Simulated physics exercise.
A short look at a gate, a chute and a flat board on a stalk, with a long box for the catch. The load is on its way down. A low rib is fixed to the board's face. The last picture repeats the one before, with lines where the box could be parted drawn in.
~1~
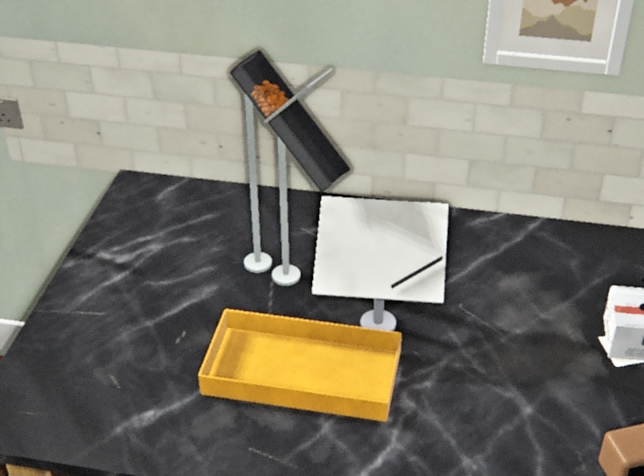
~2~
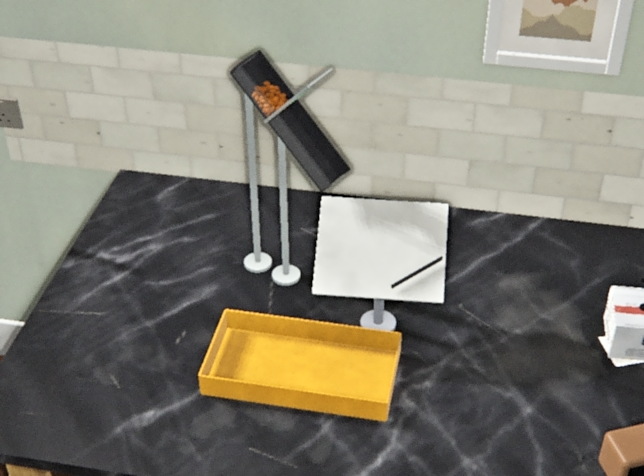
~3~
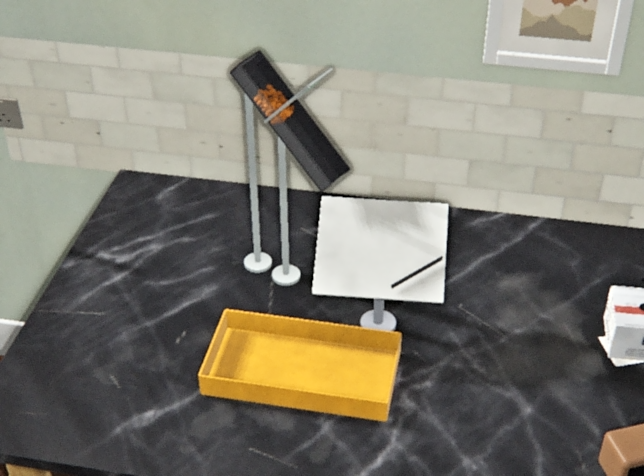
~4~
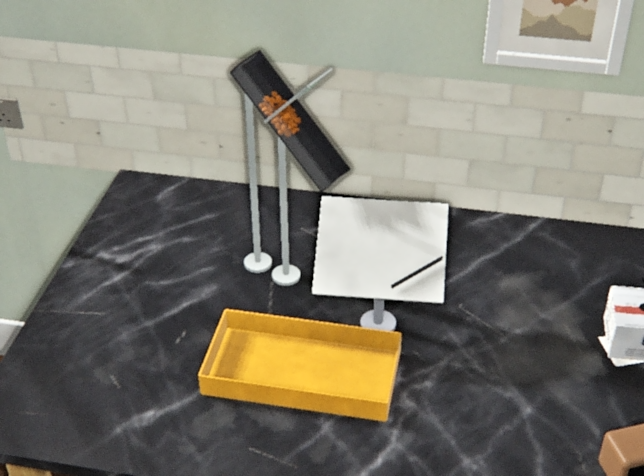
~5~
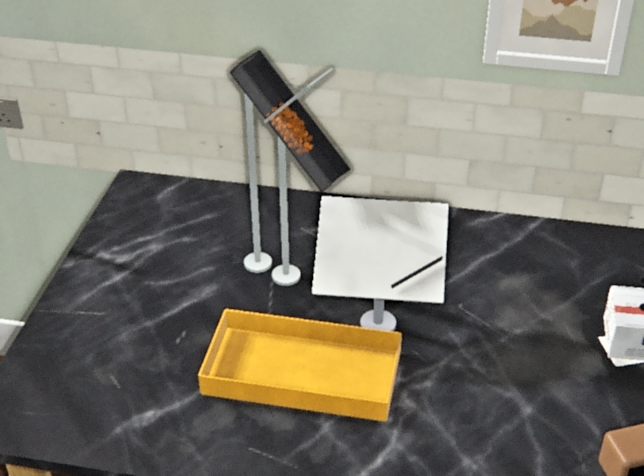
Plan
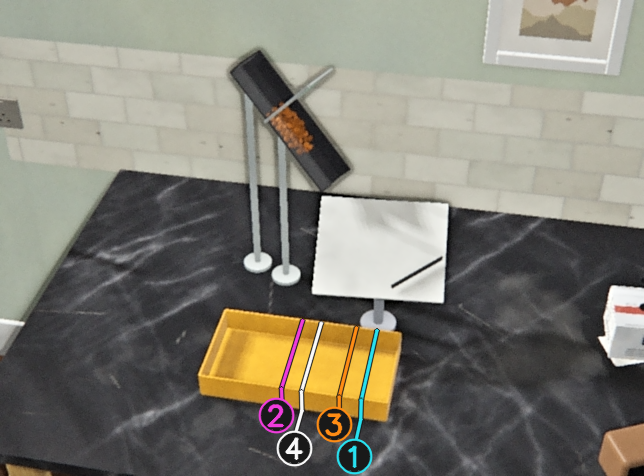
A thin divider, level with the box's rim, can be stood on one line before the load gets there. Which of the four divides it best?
Go for 1.
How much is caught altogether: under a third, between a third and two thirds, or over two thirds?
It is over two thirds.
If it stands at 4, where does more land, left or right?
Right.
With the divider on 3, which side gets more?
Right.
On the marked copy, line 1 crosses the front rim at (361, 399); line 2 crosses the front rim at (281, 387); line 3 crosses the front rim at (339, 396); line 4 crosses the front rim at (301, 390).
Choosing 1, of what is caught, close to half on the left of the divider, close to half on the right.
Choosing 2, of what is caught, none at all on the left of the divider, the whole lot on the right.
Choosing 3, of what is caught, a small share on the left of the divider, all but a few on the right.
Choosing 4, of what is caught, none at all on the left of the divider, the whole lot on the right.
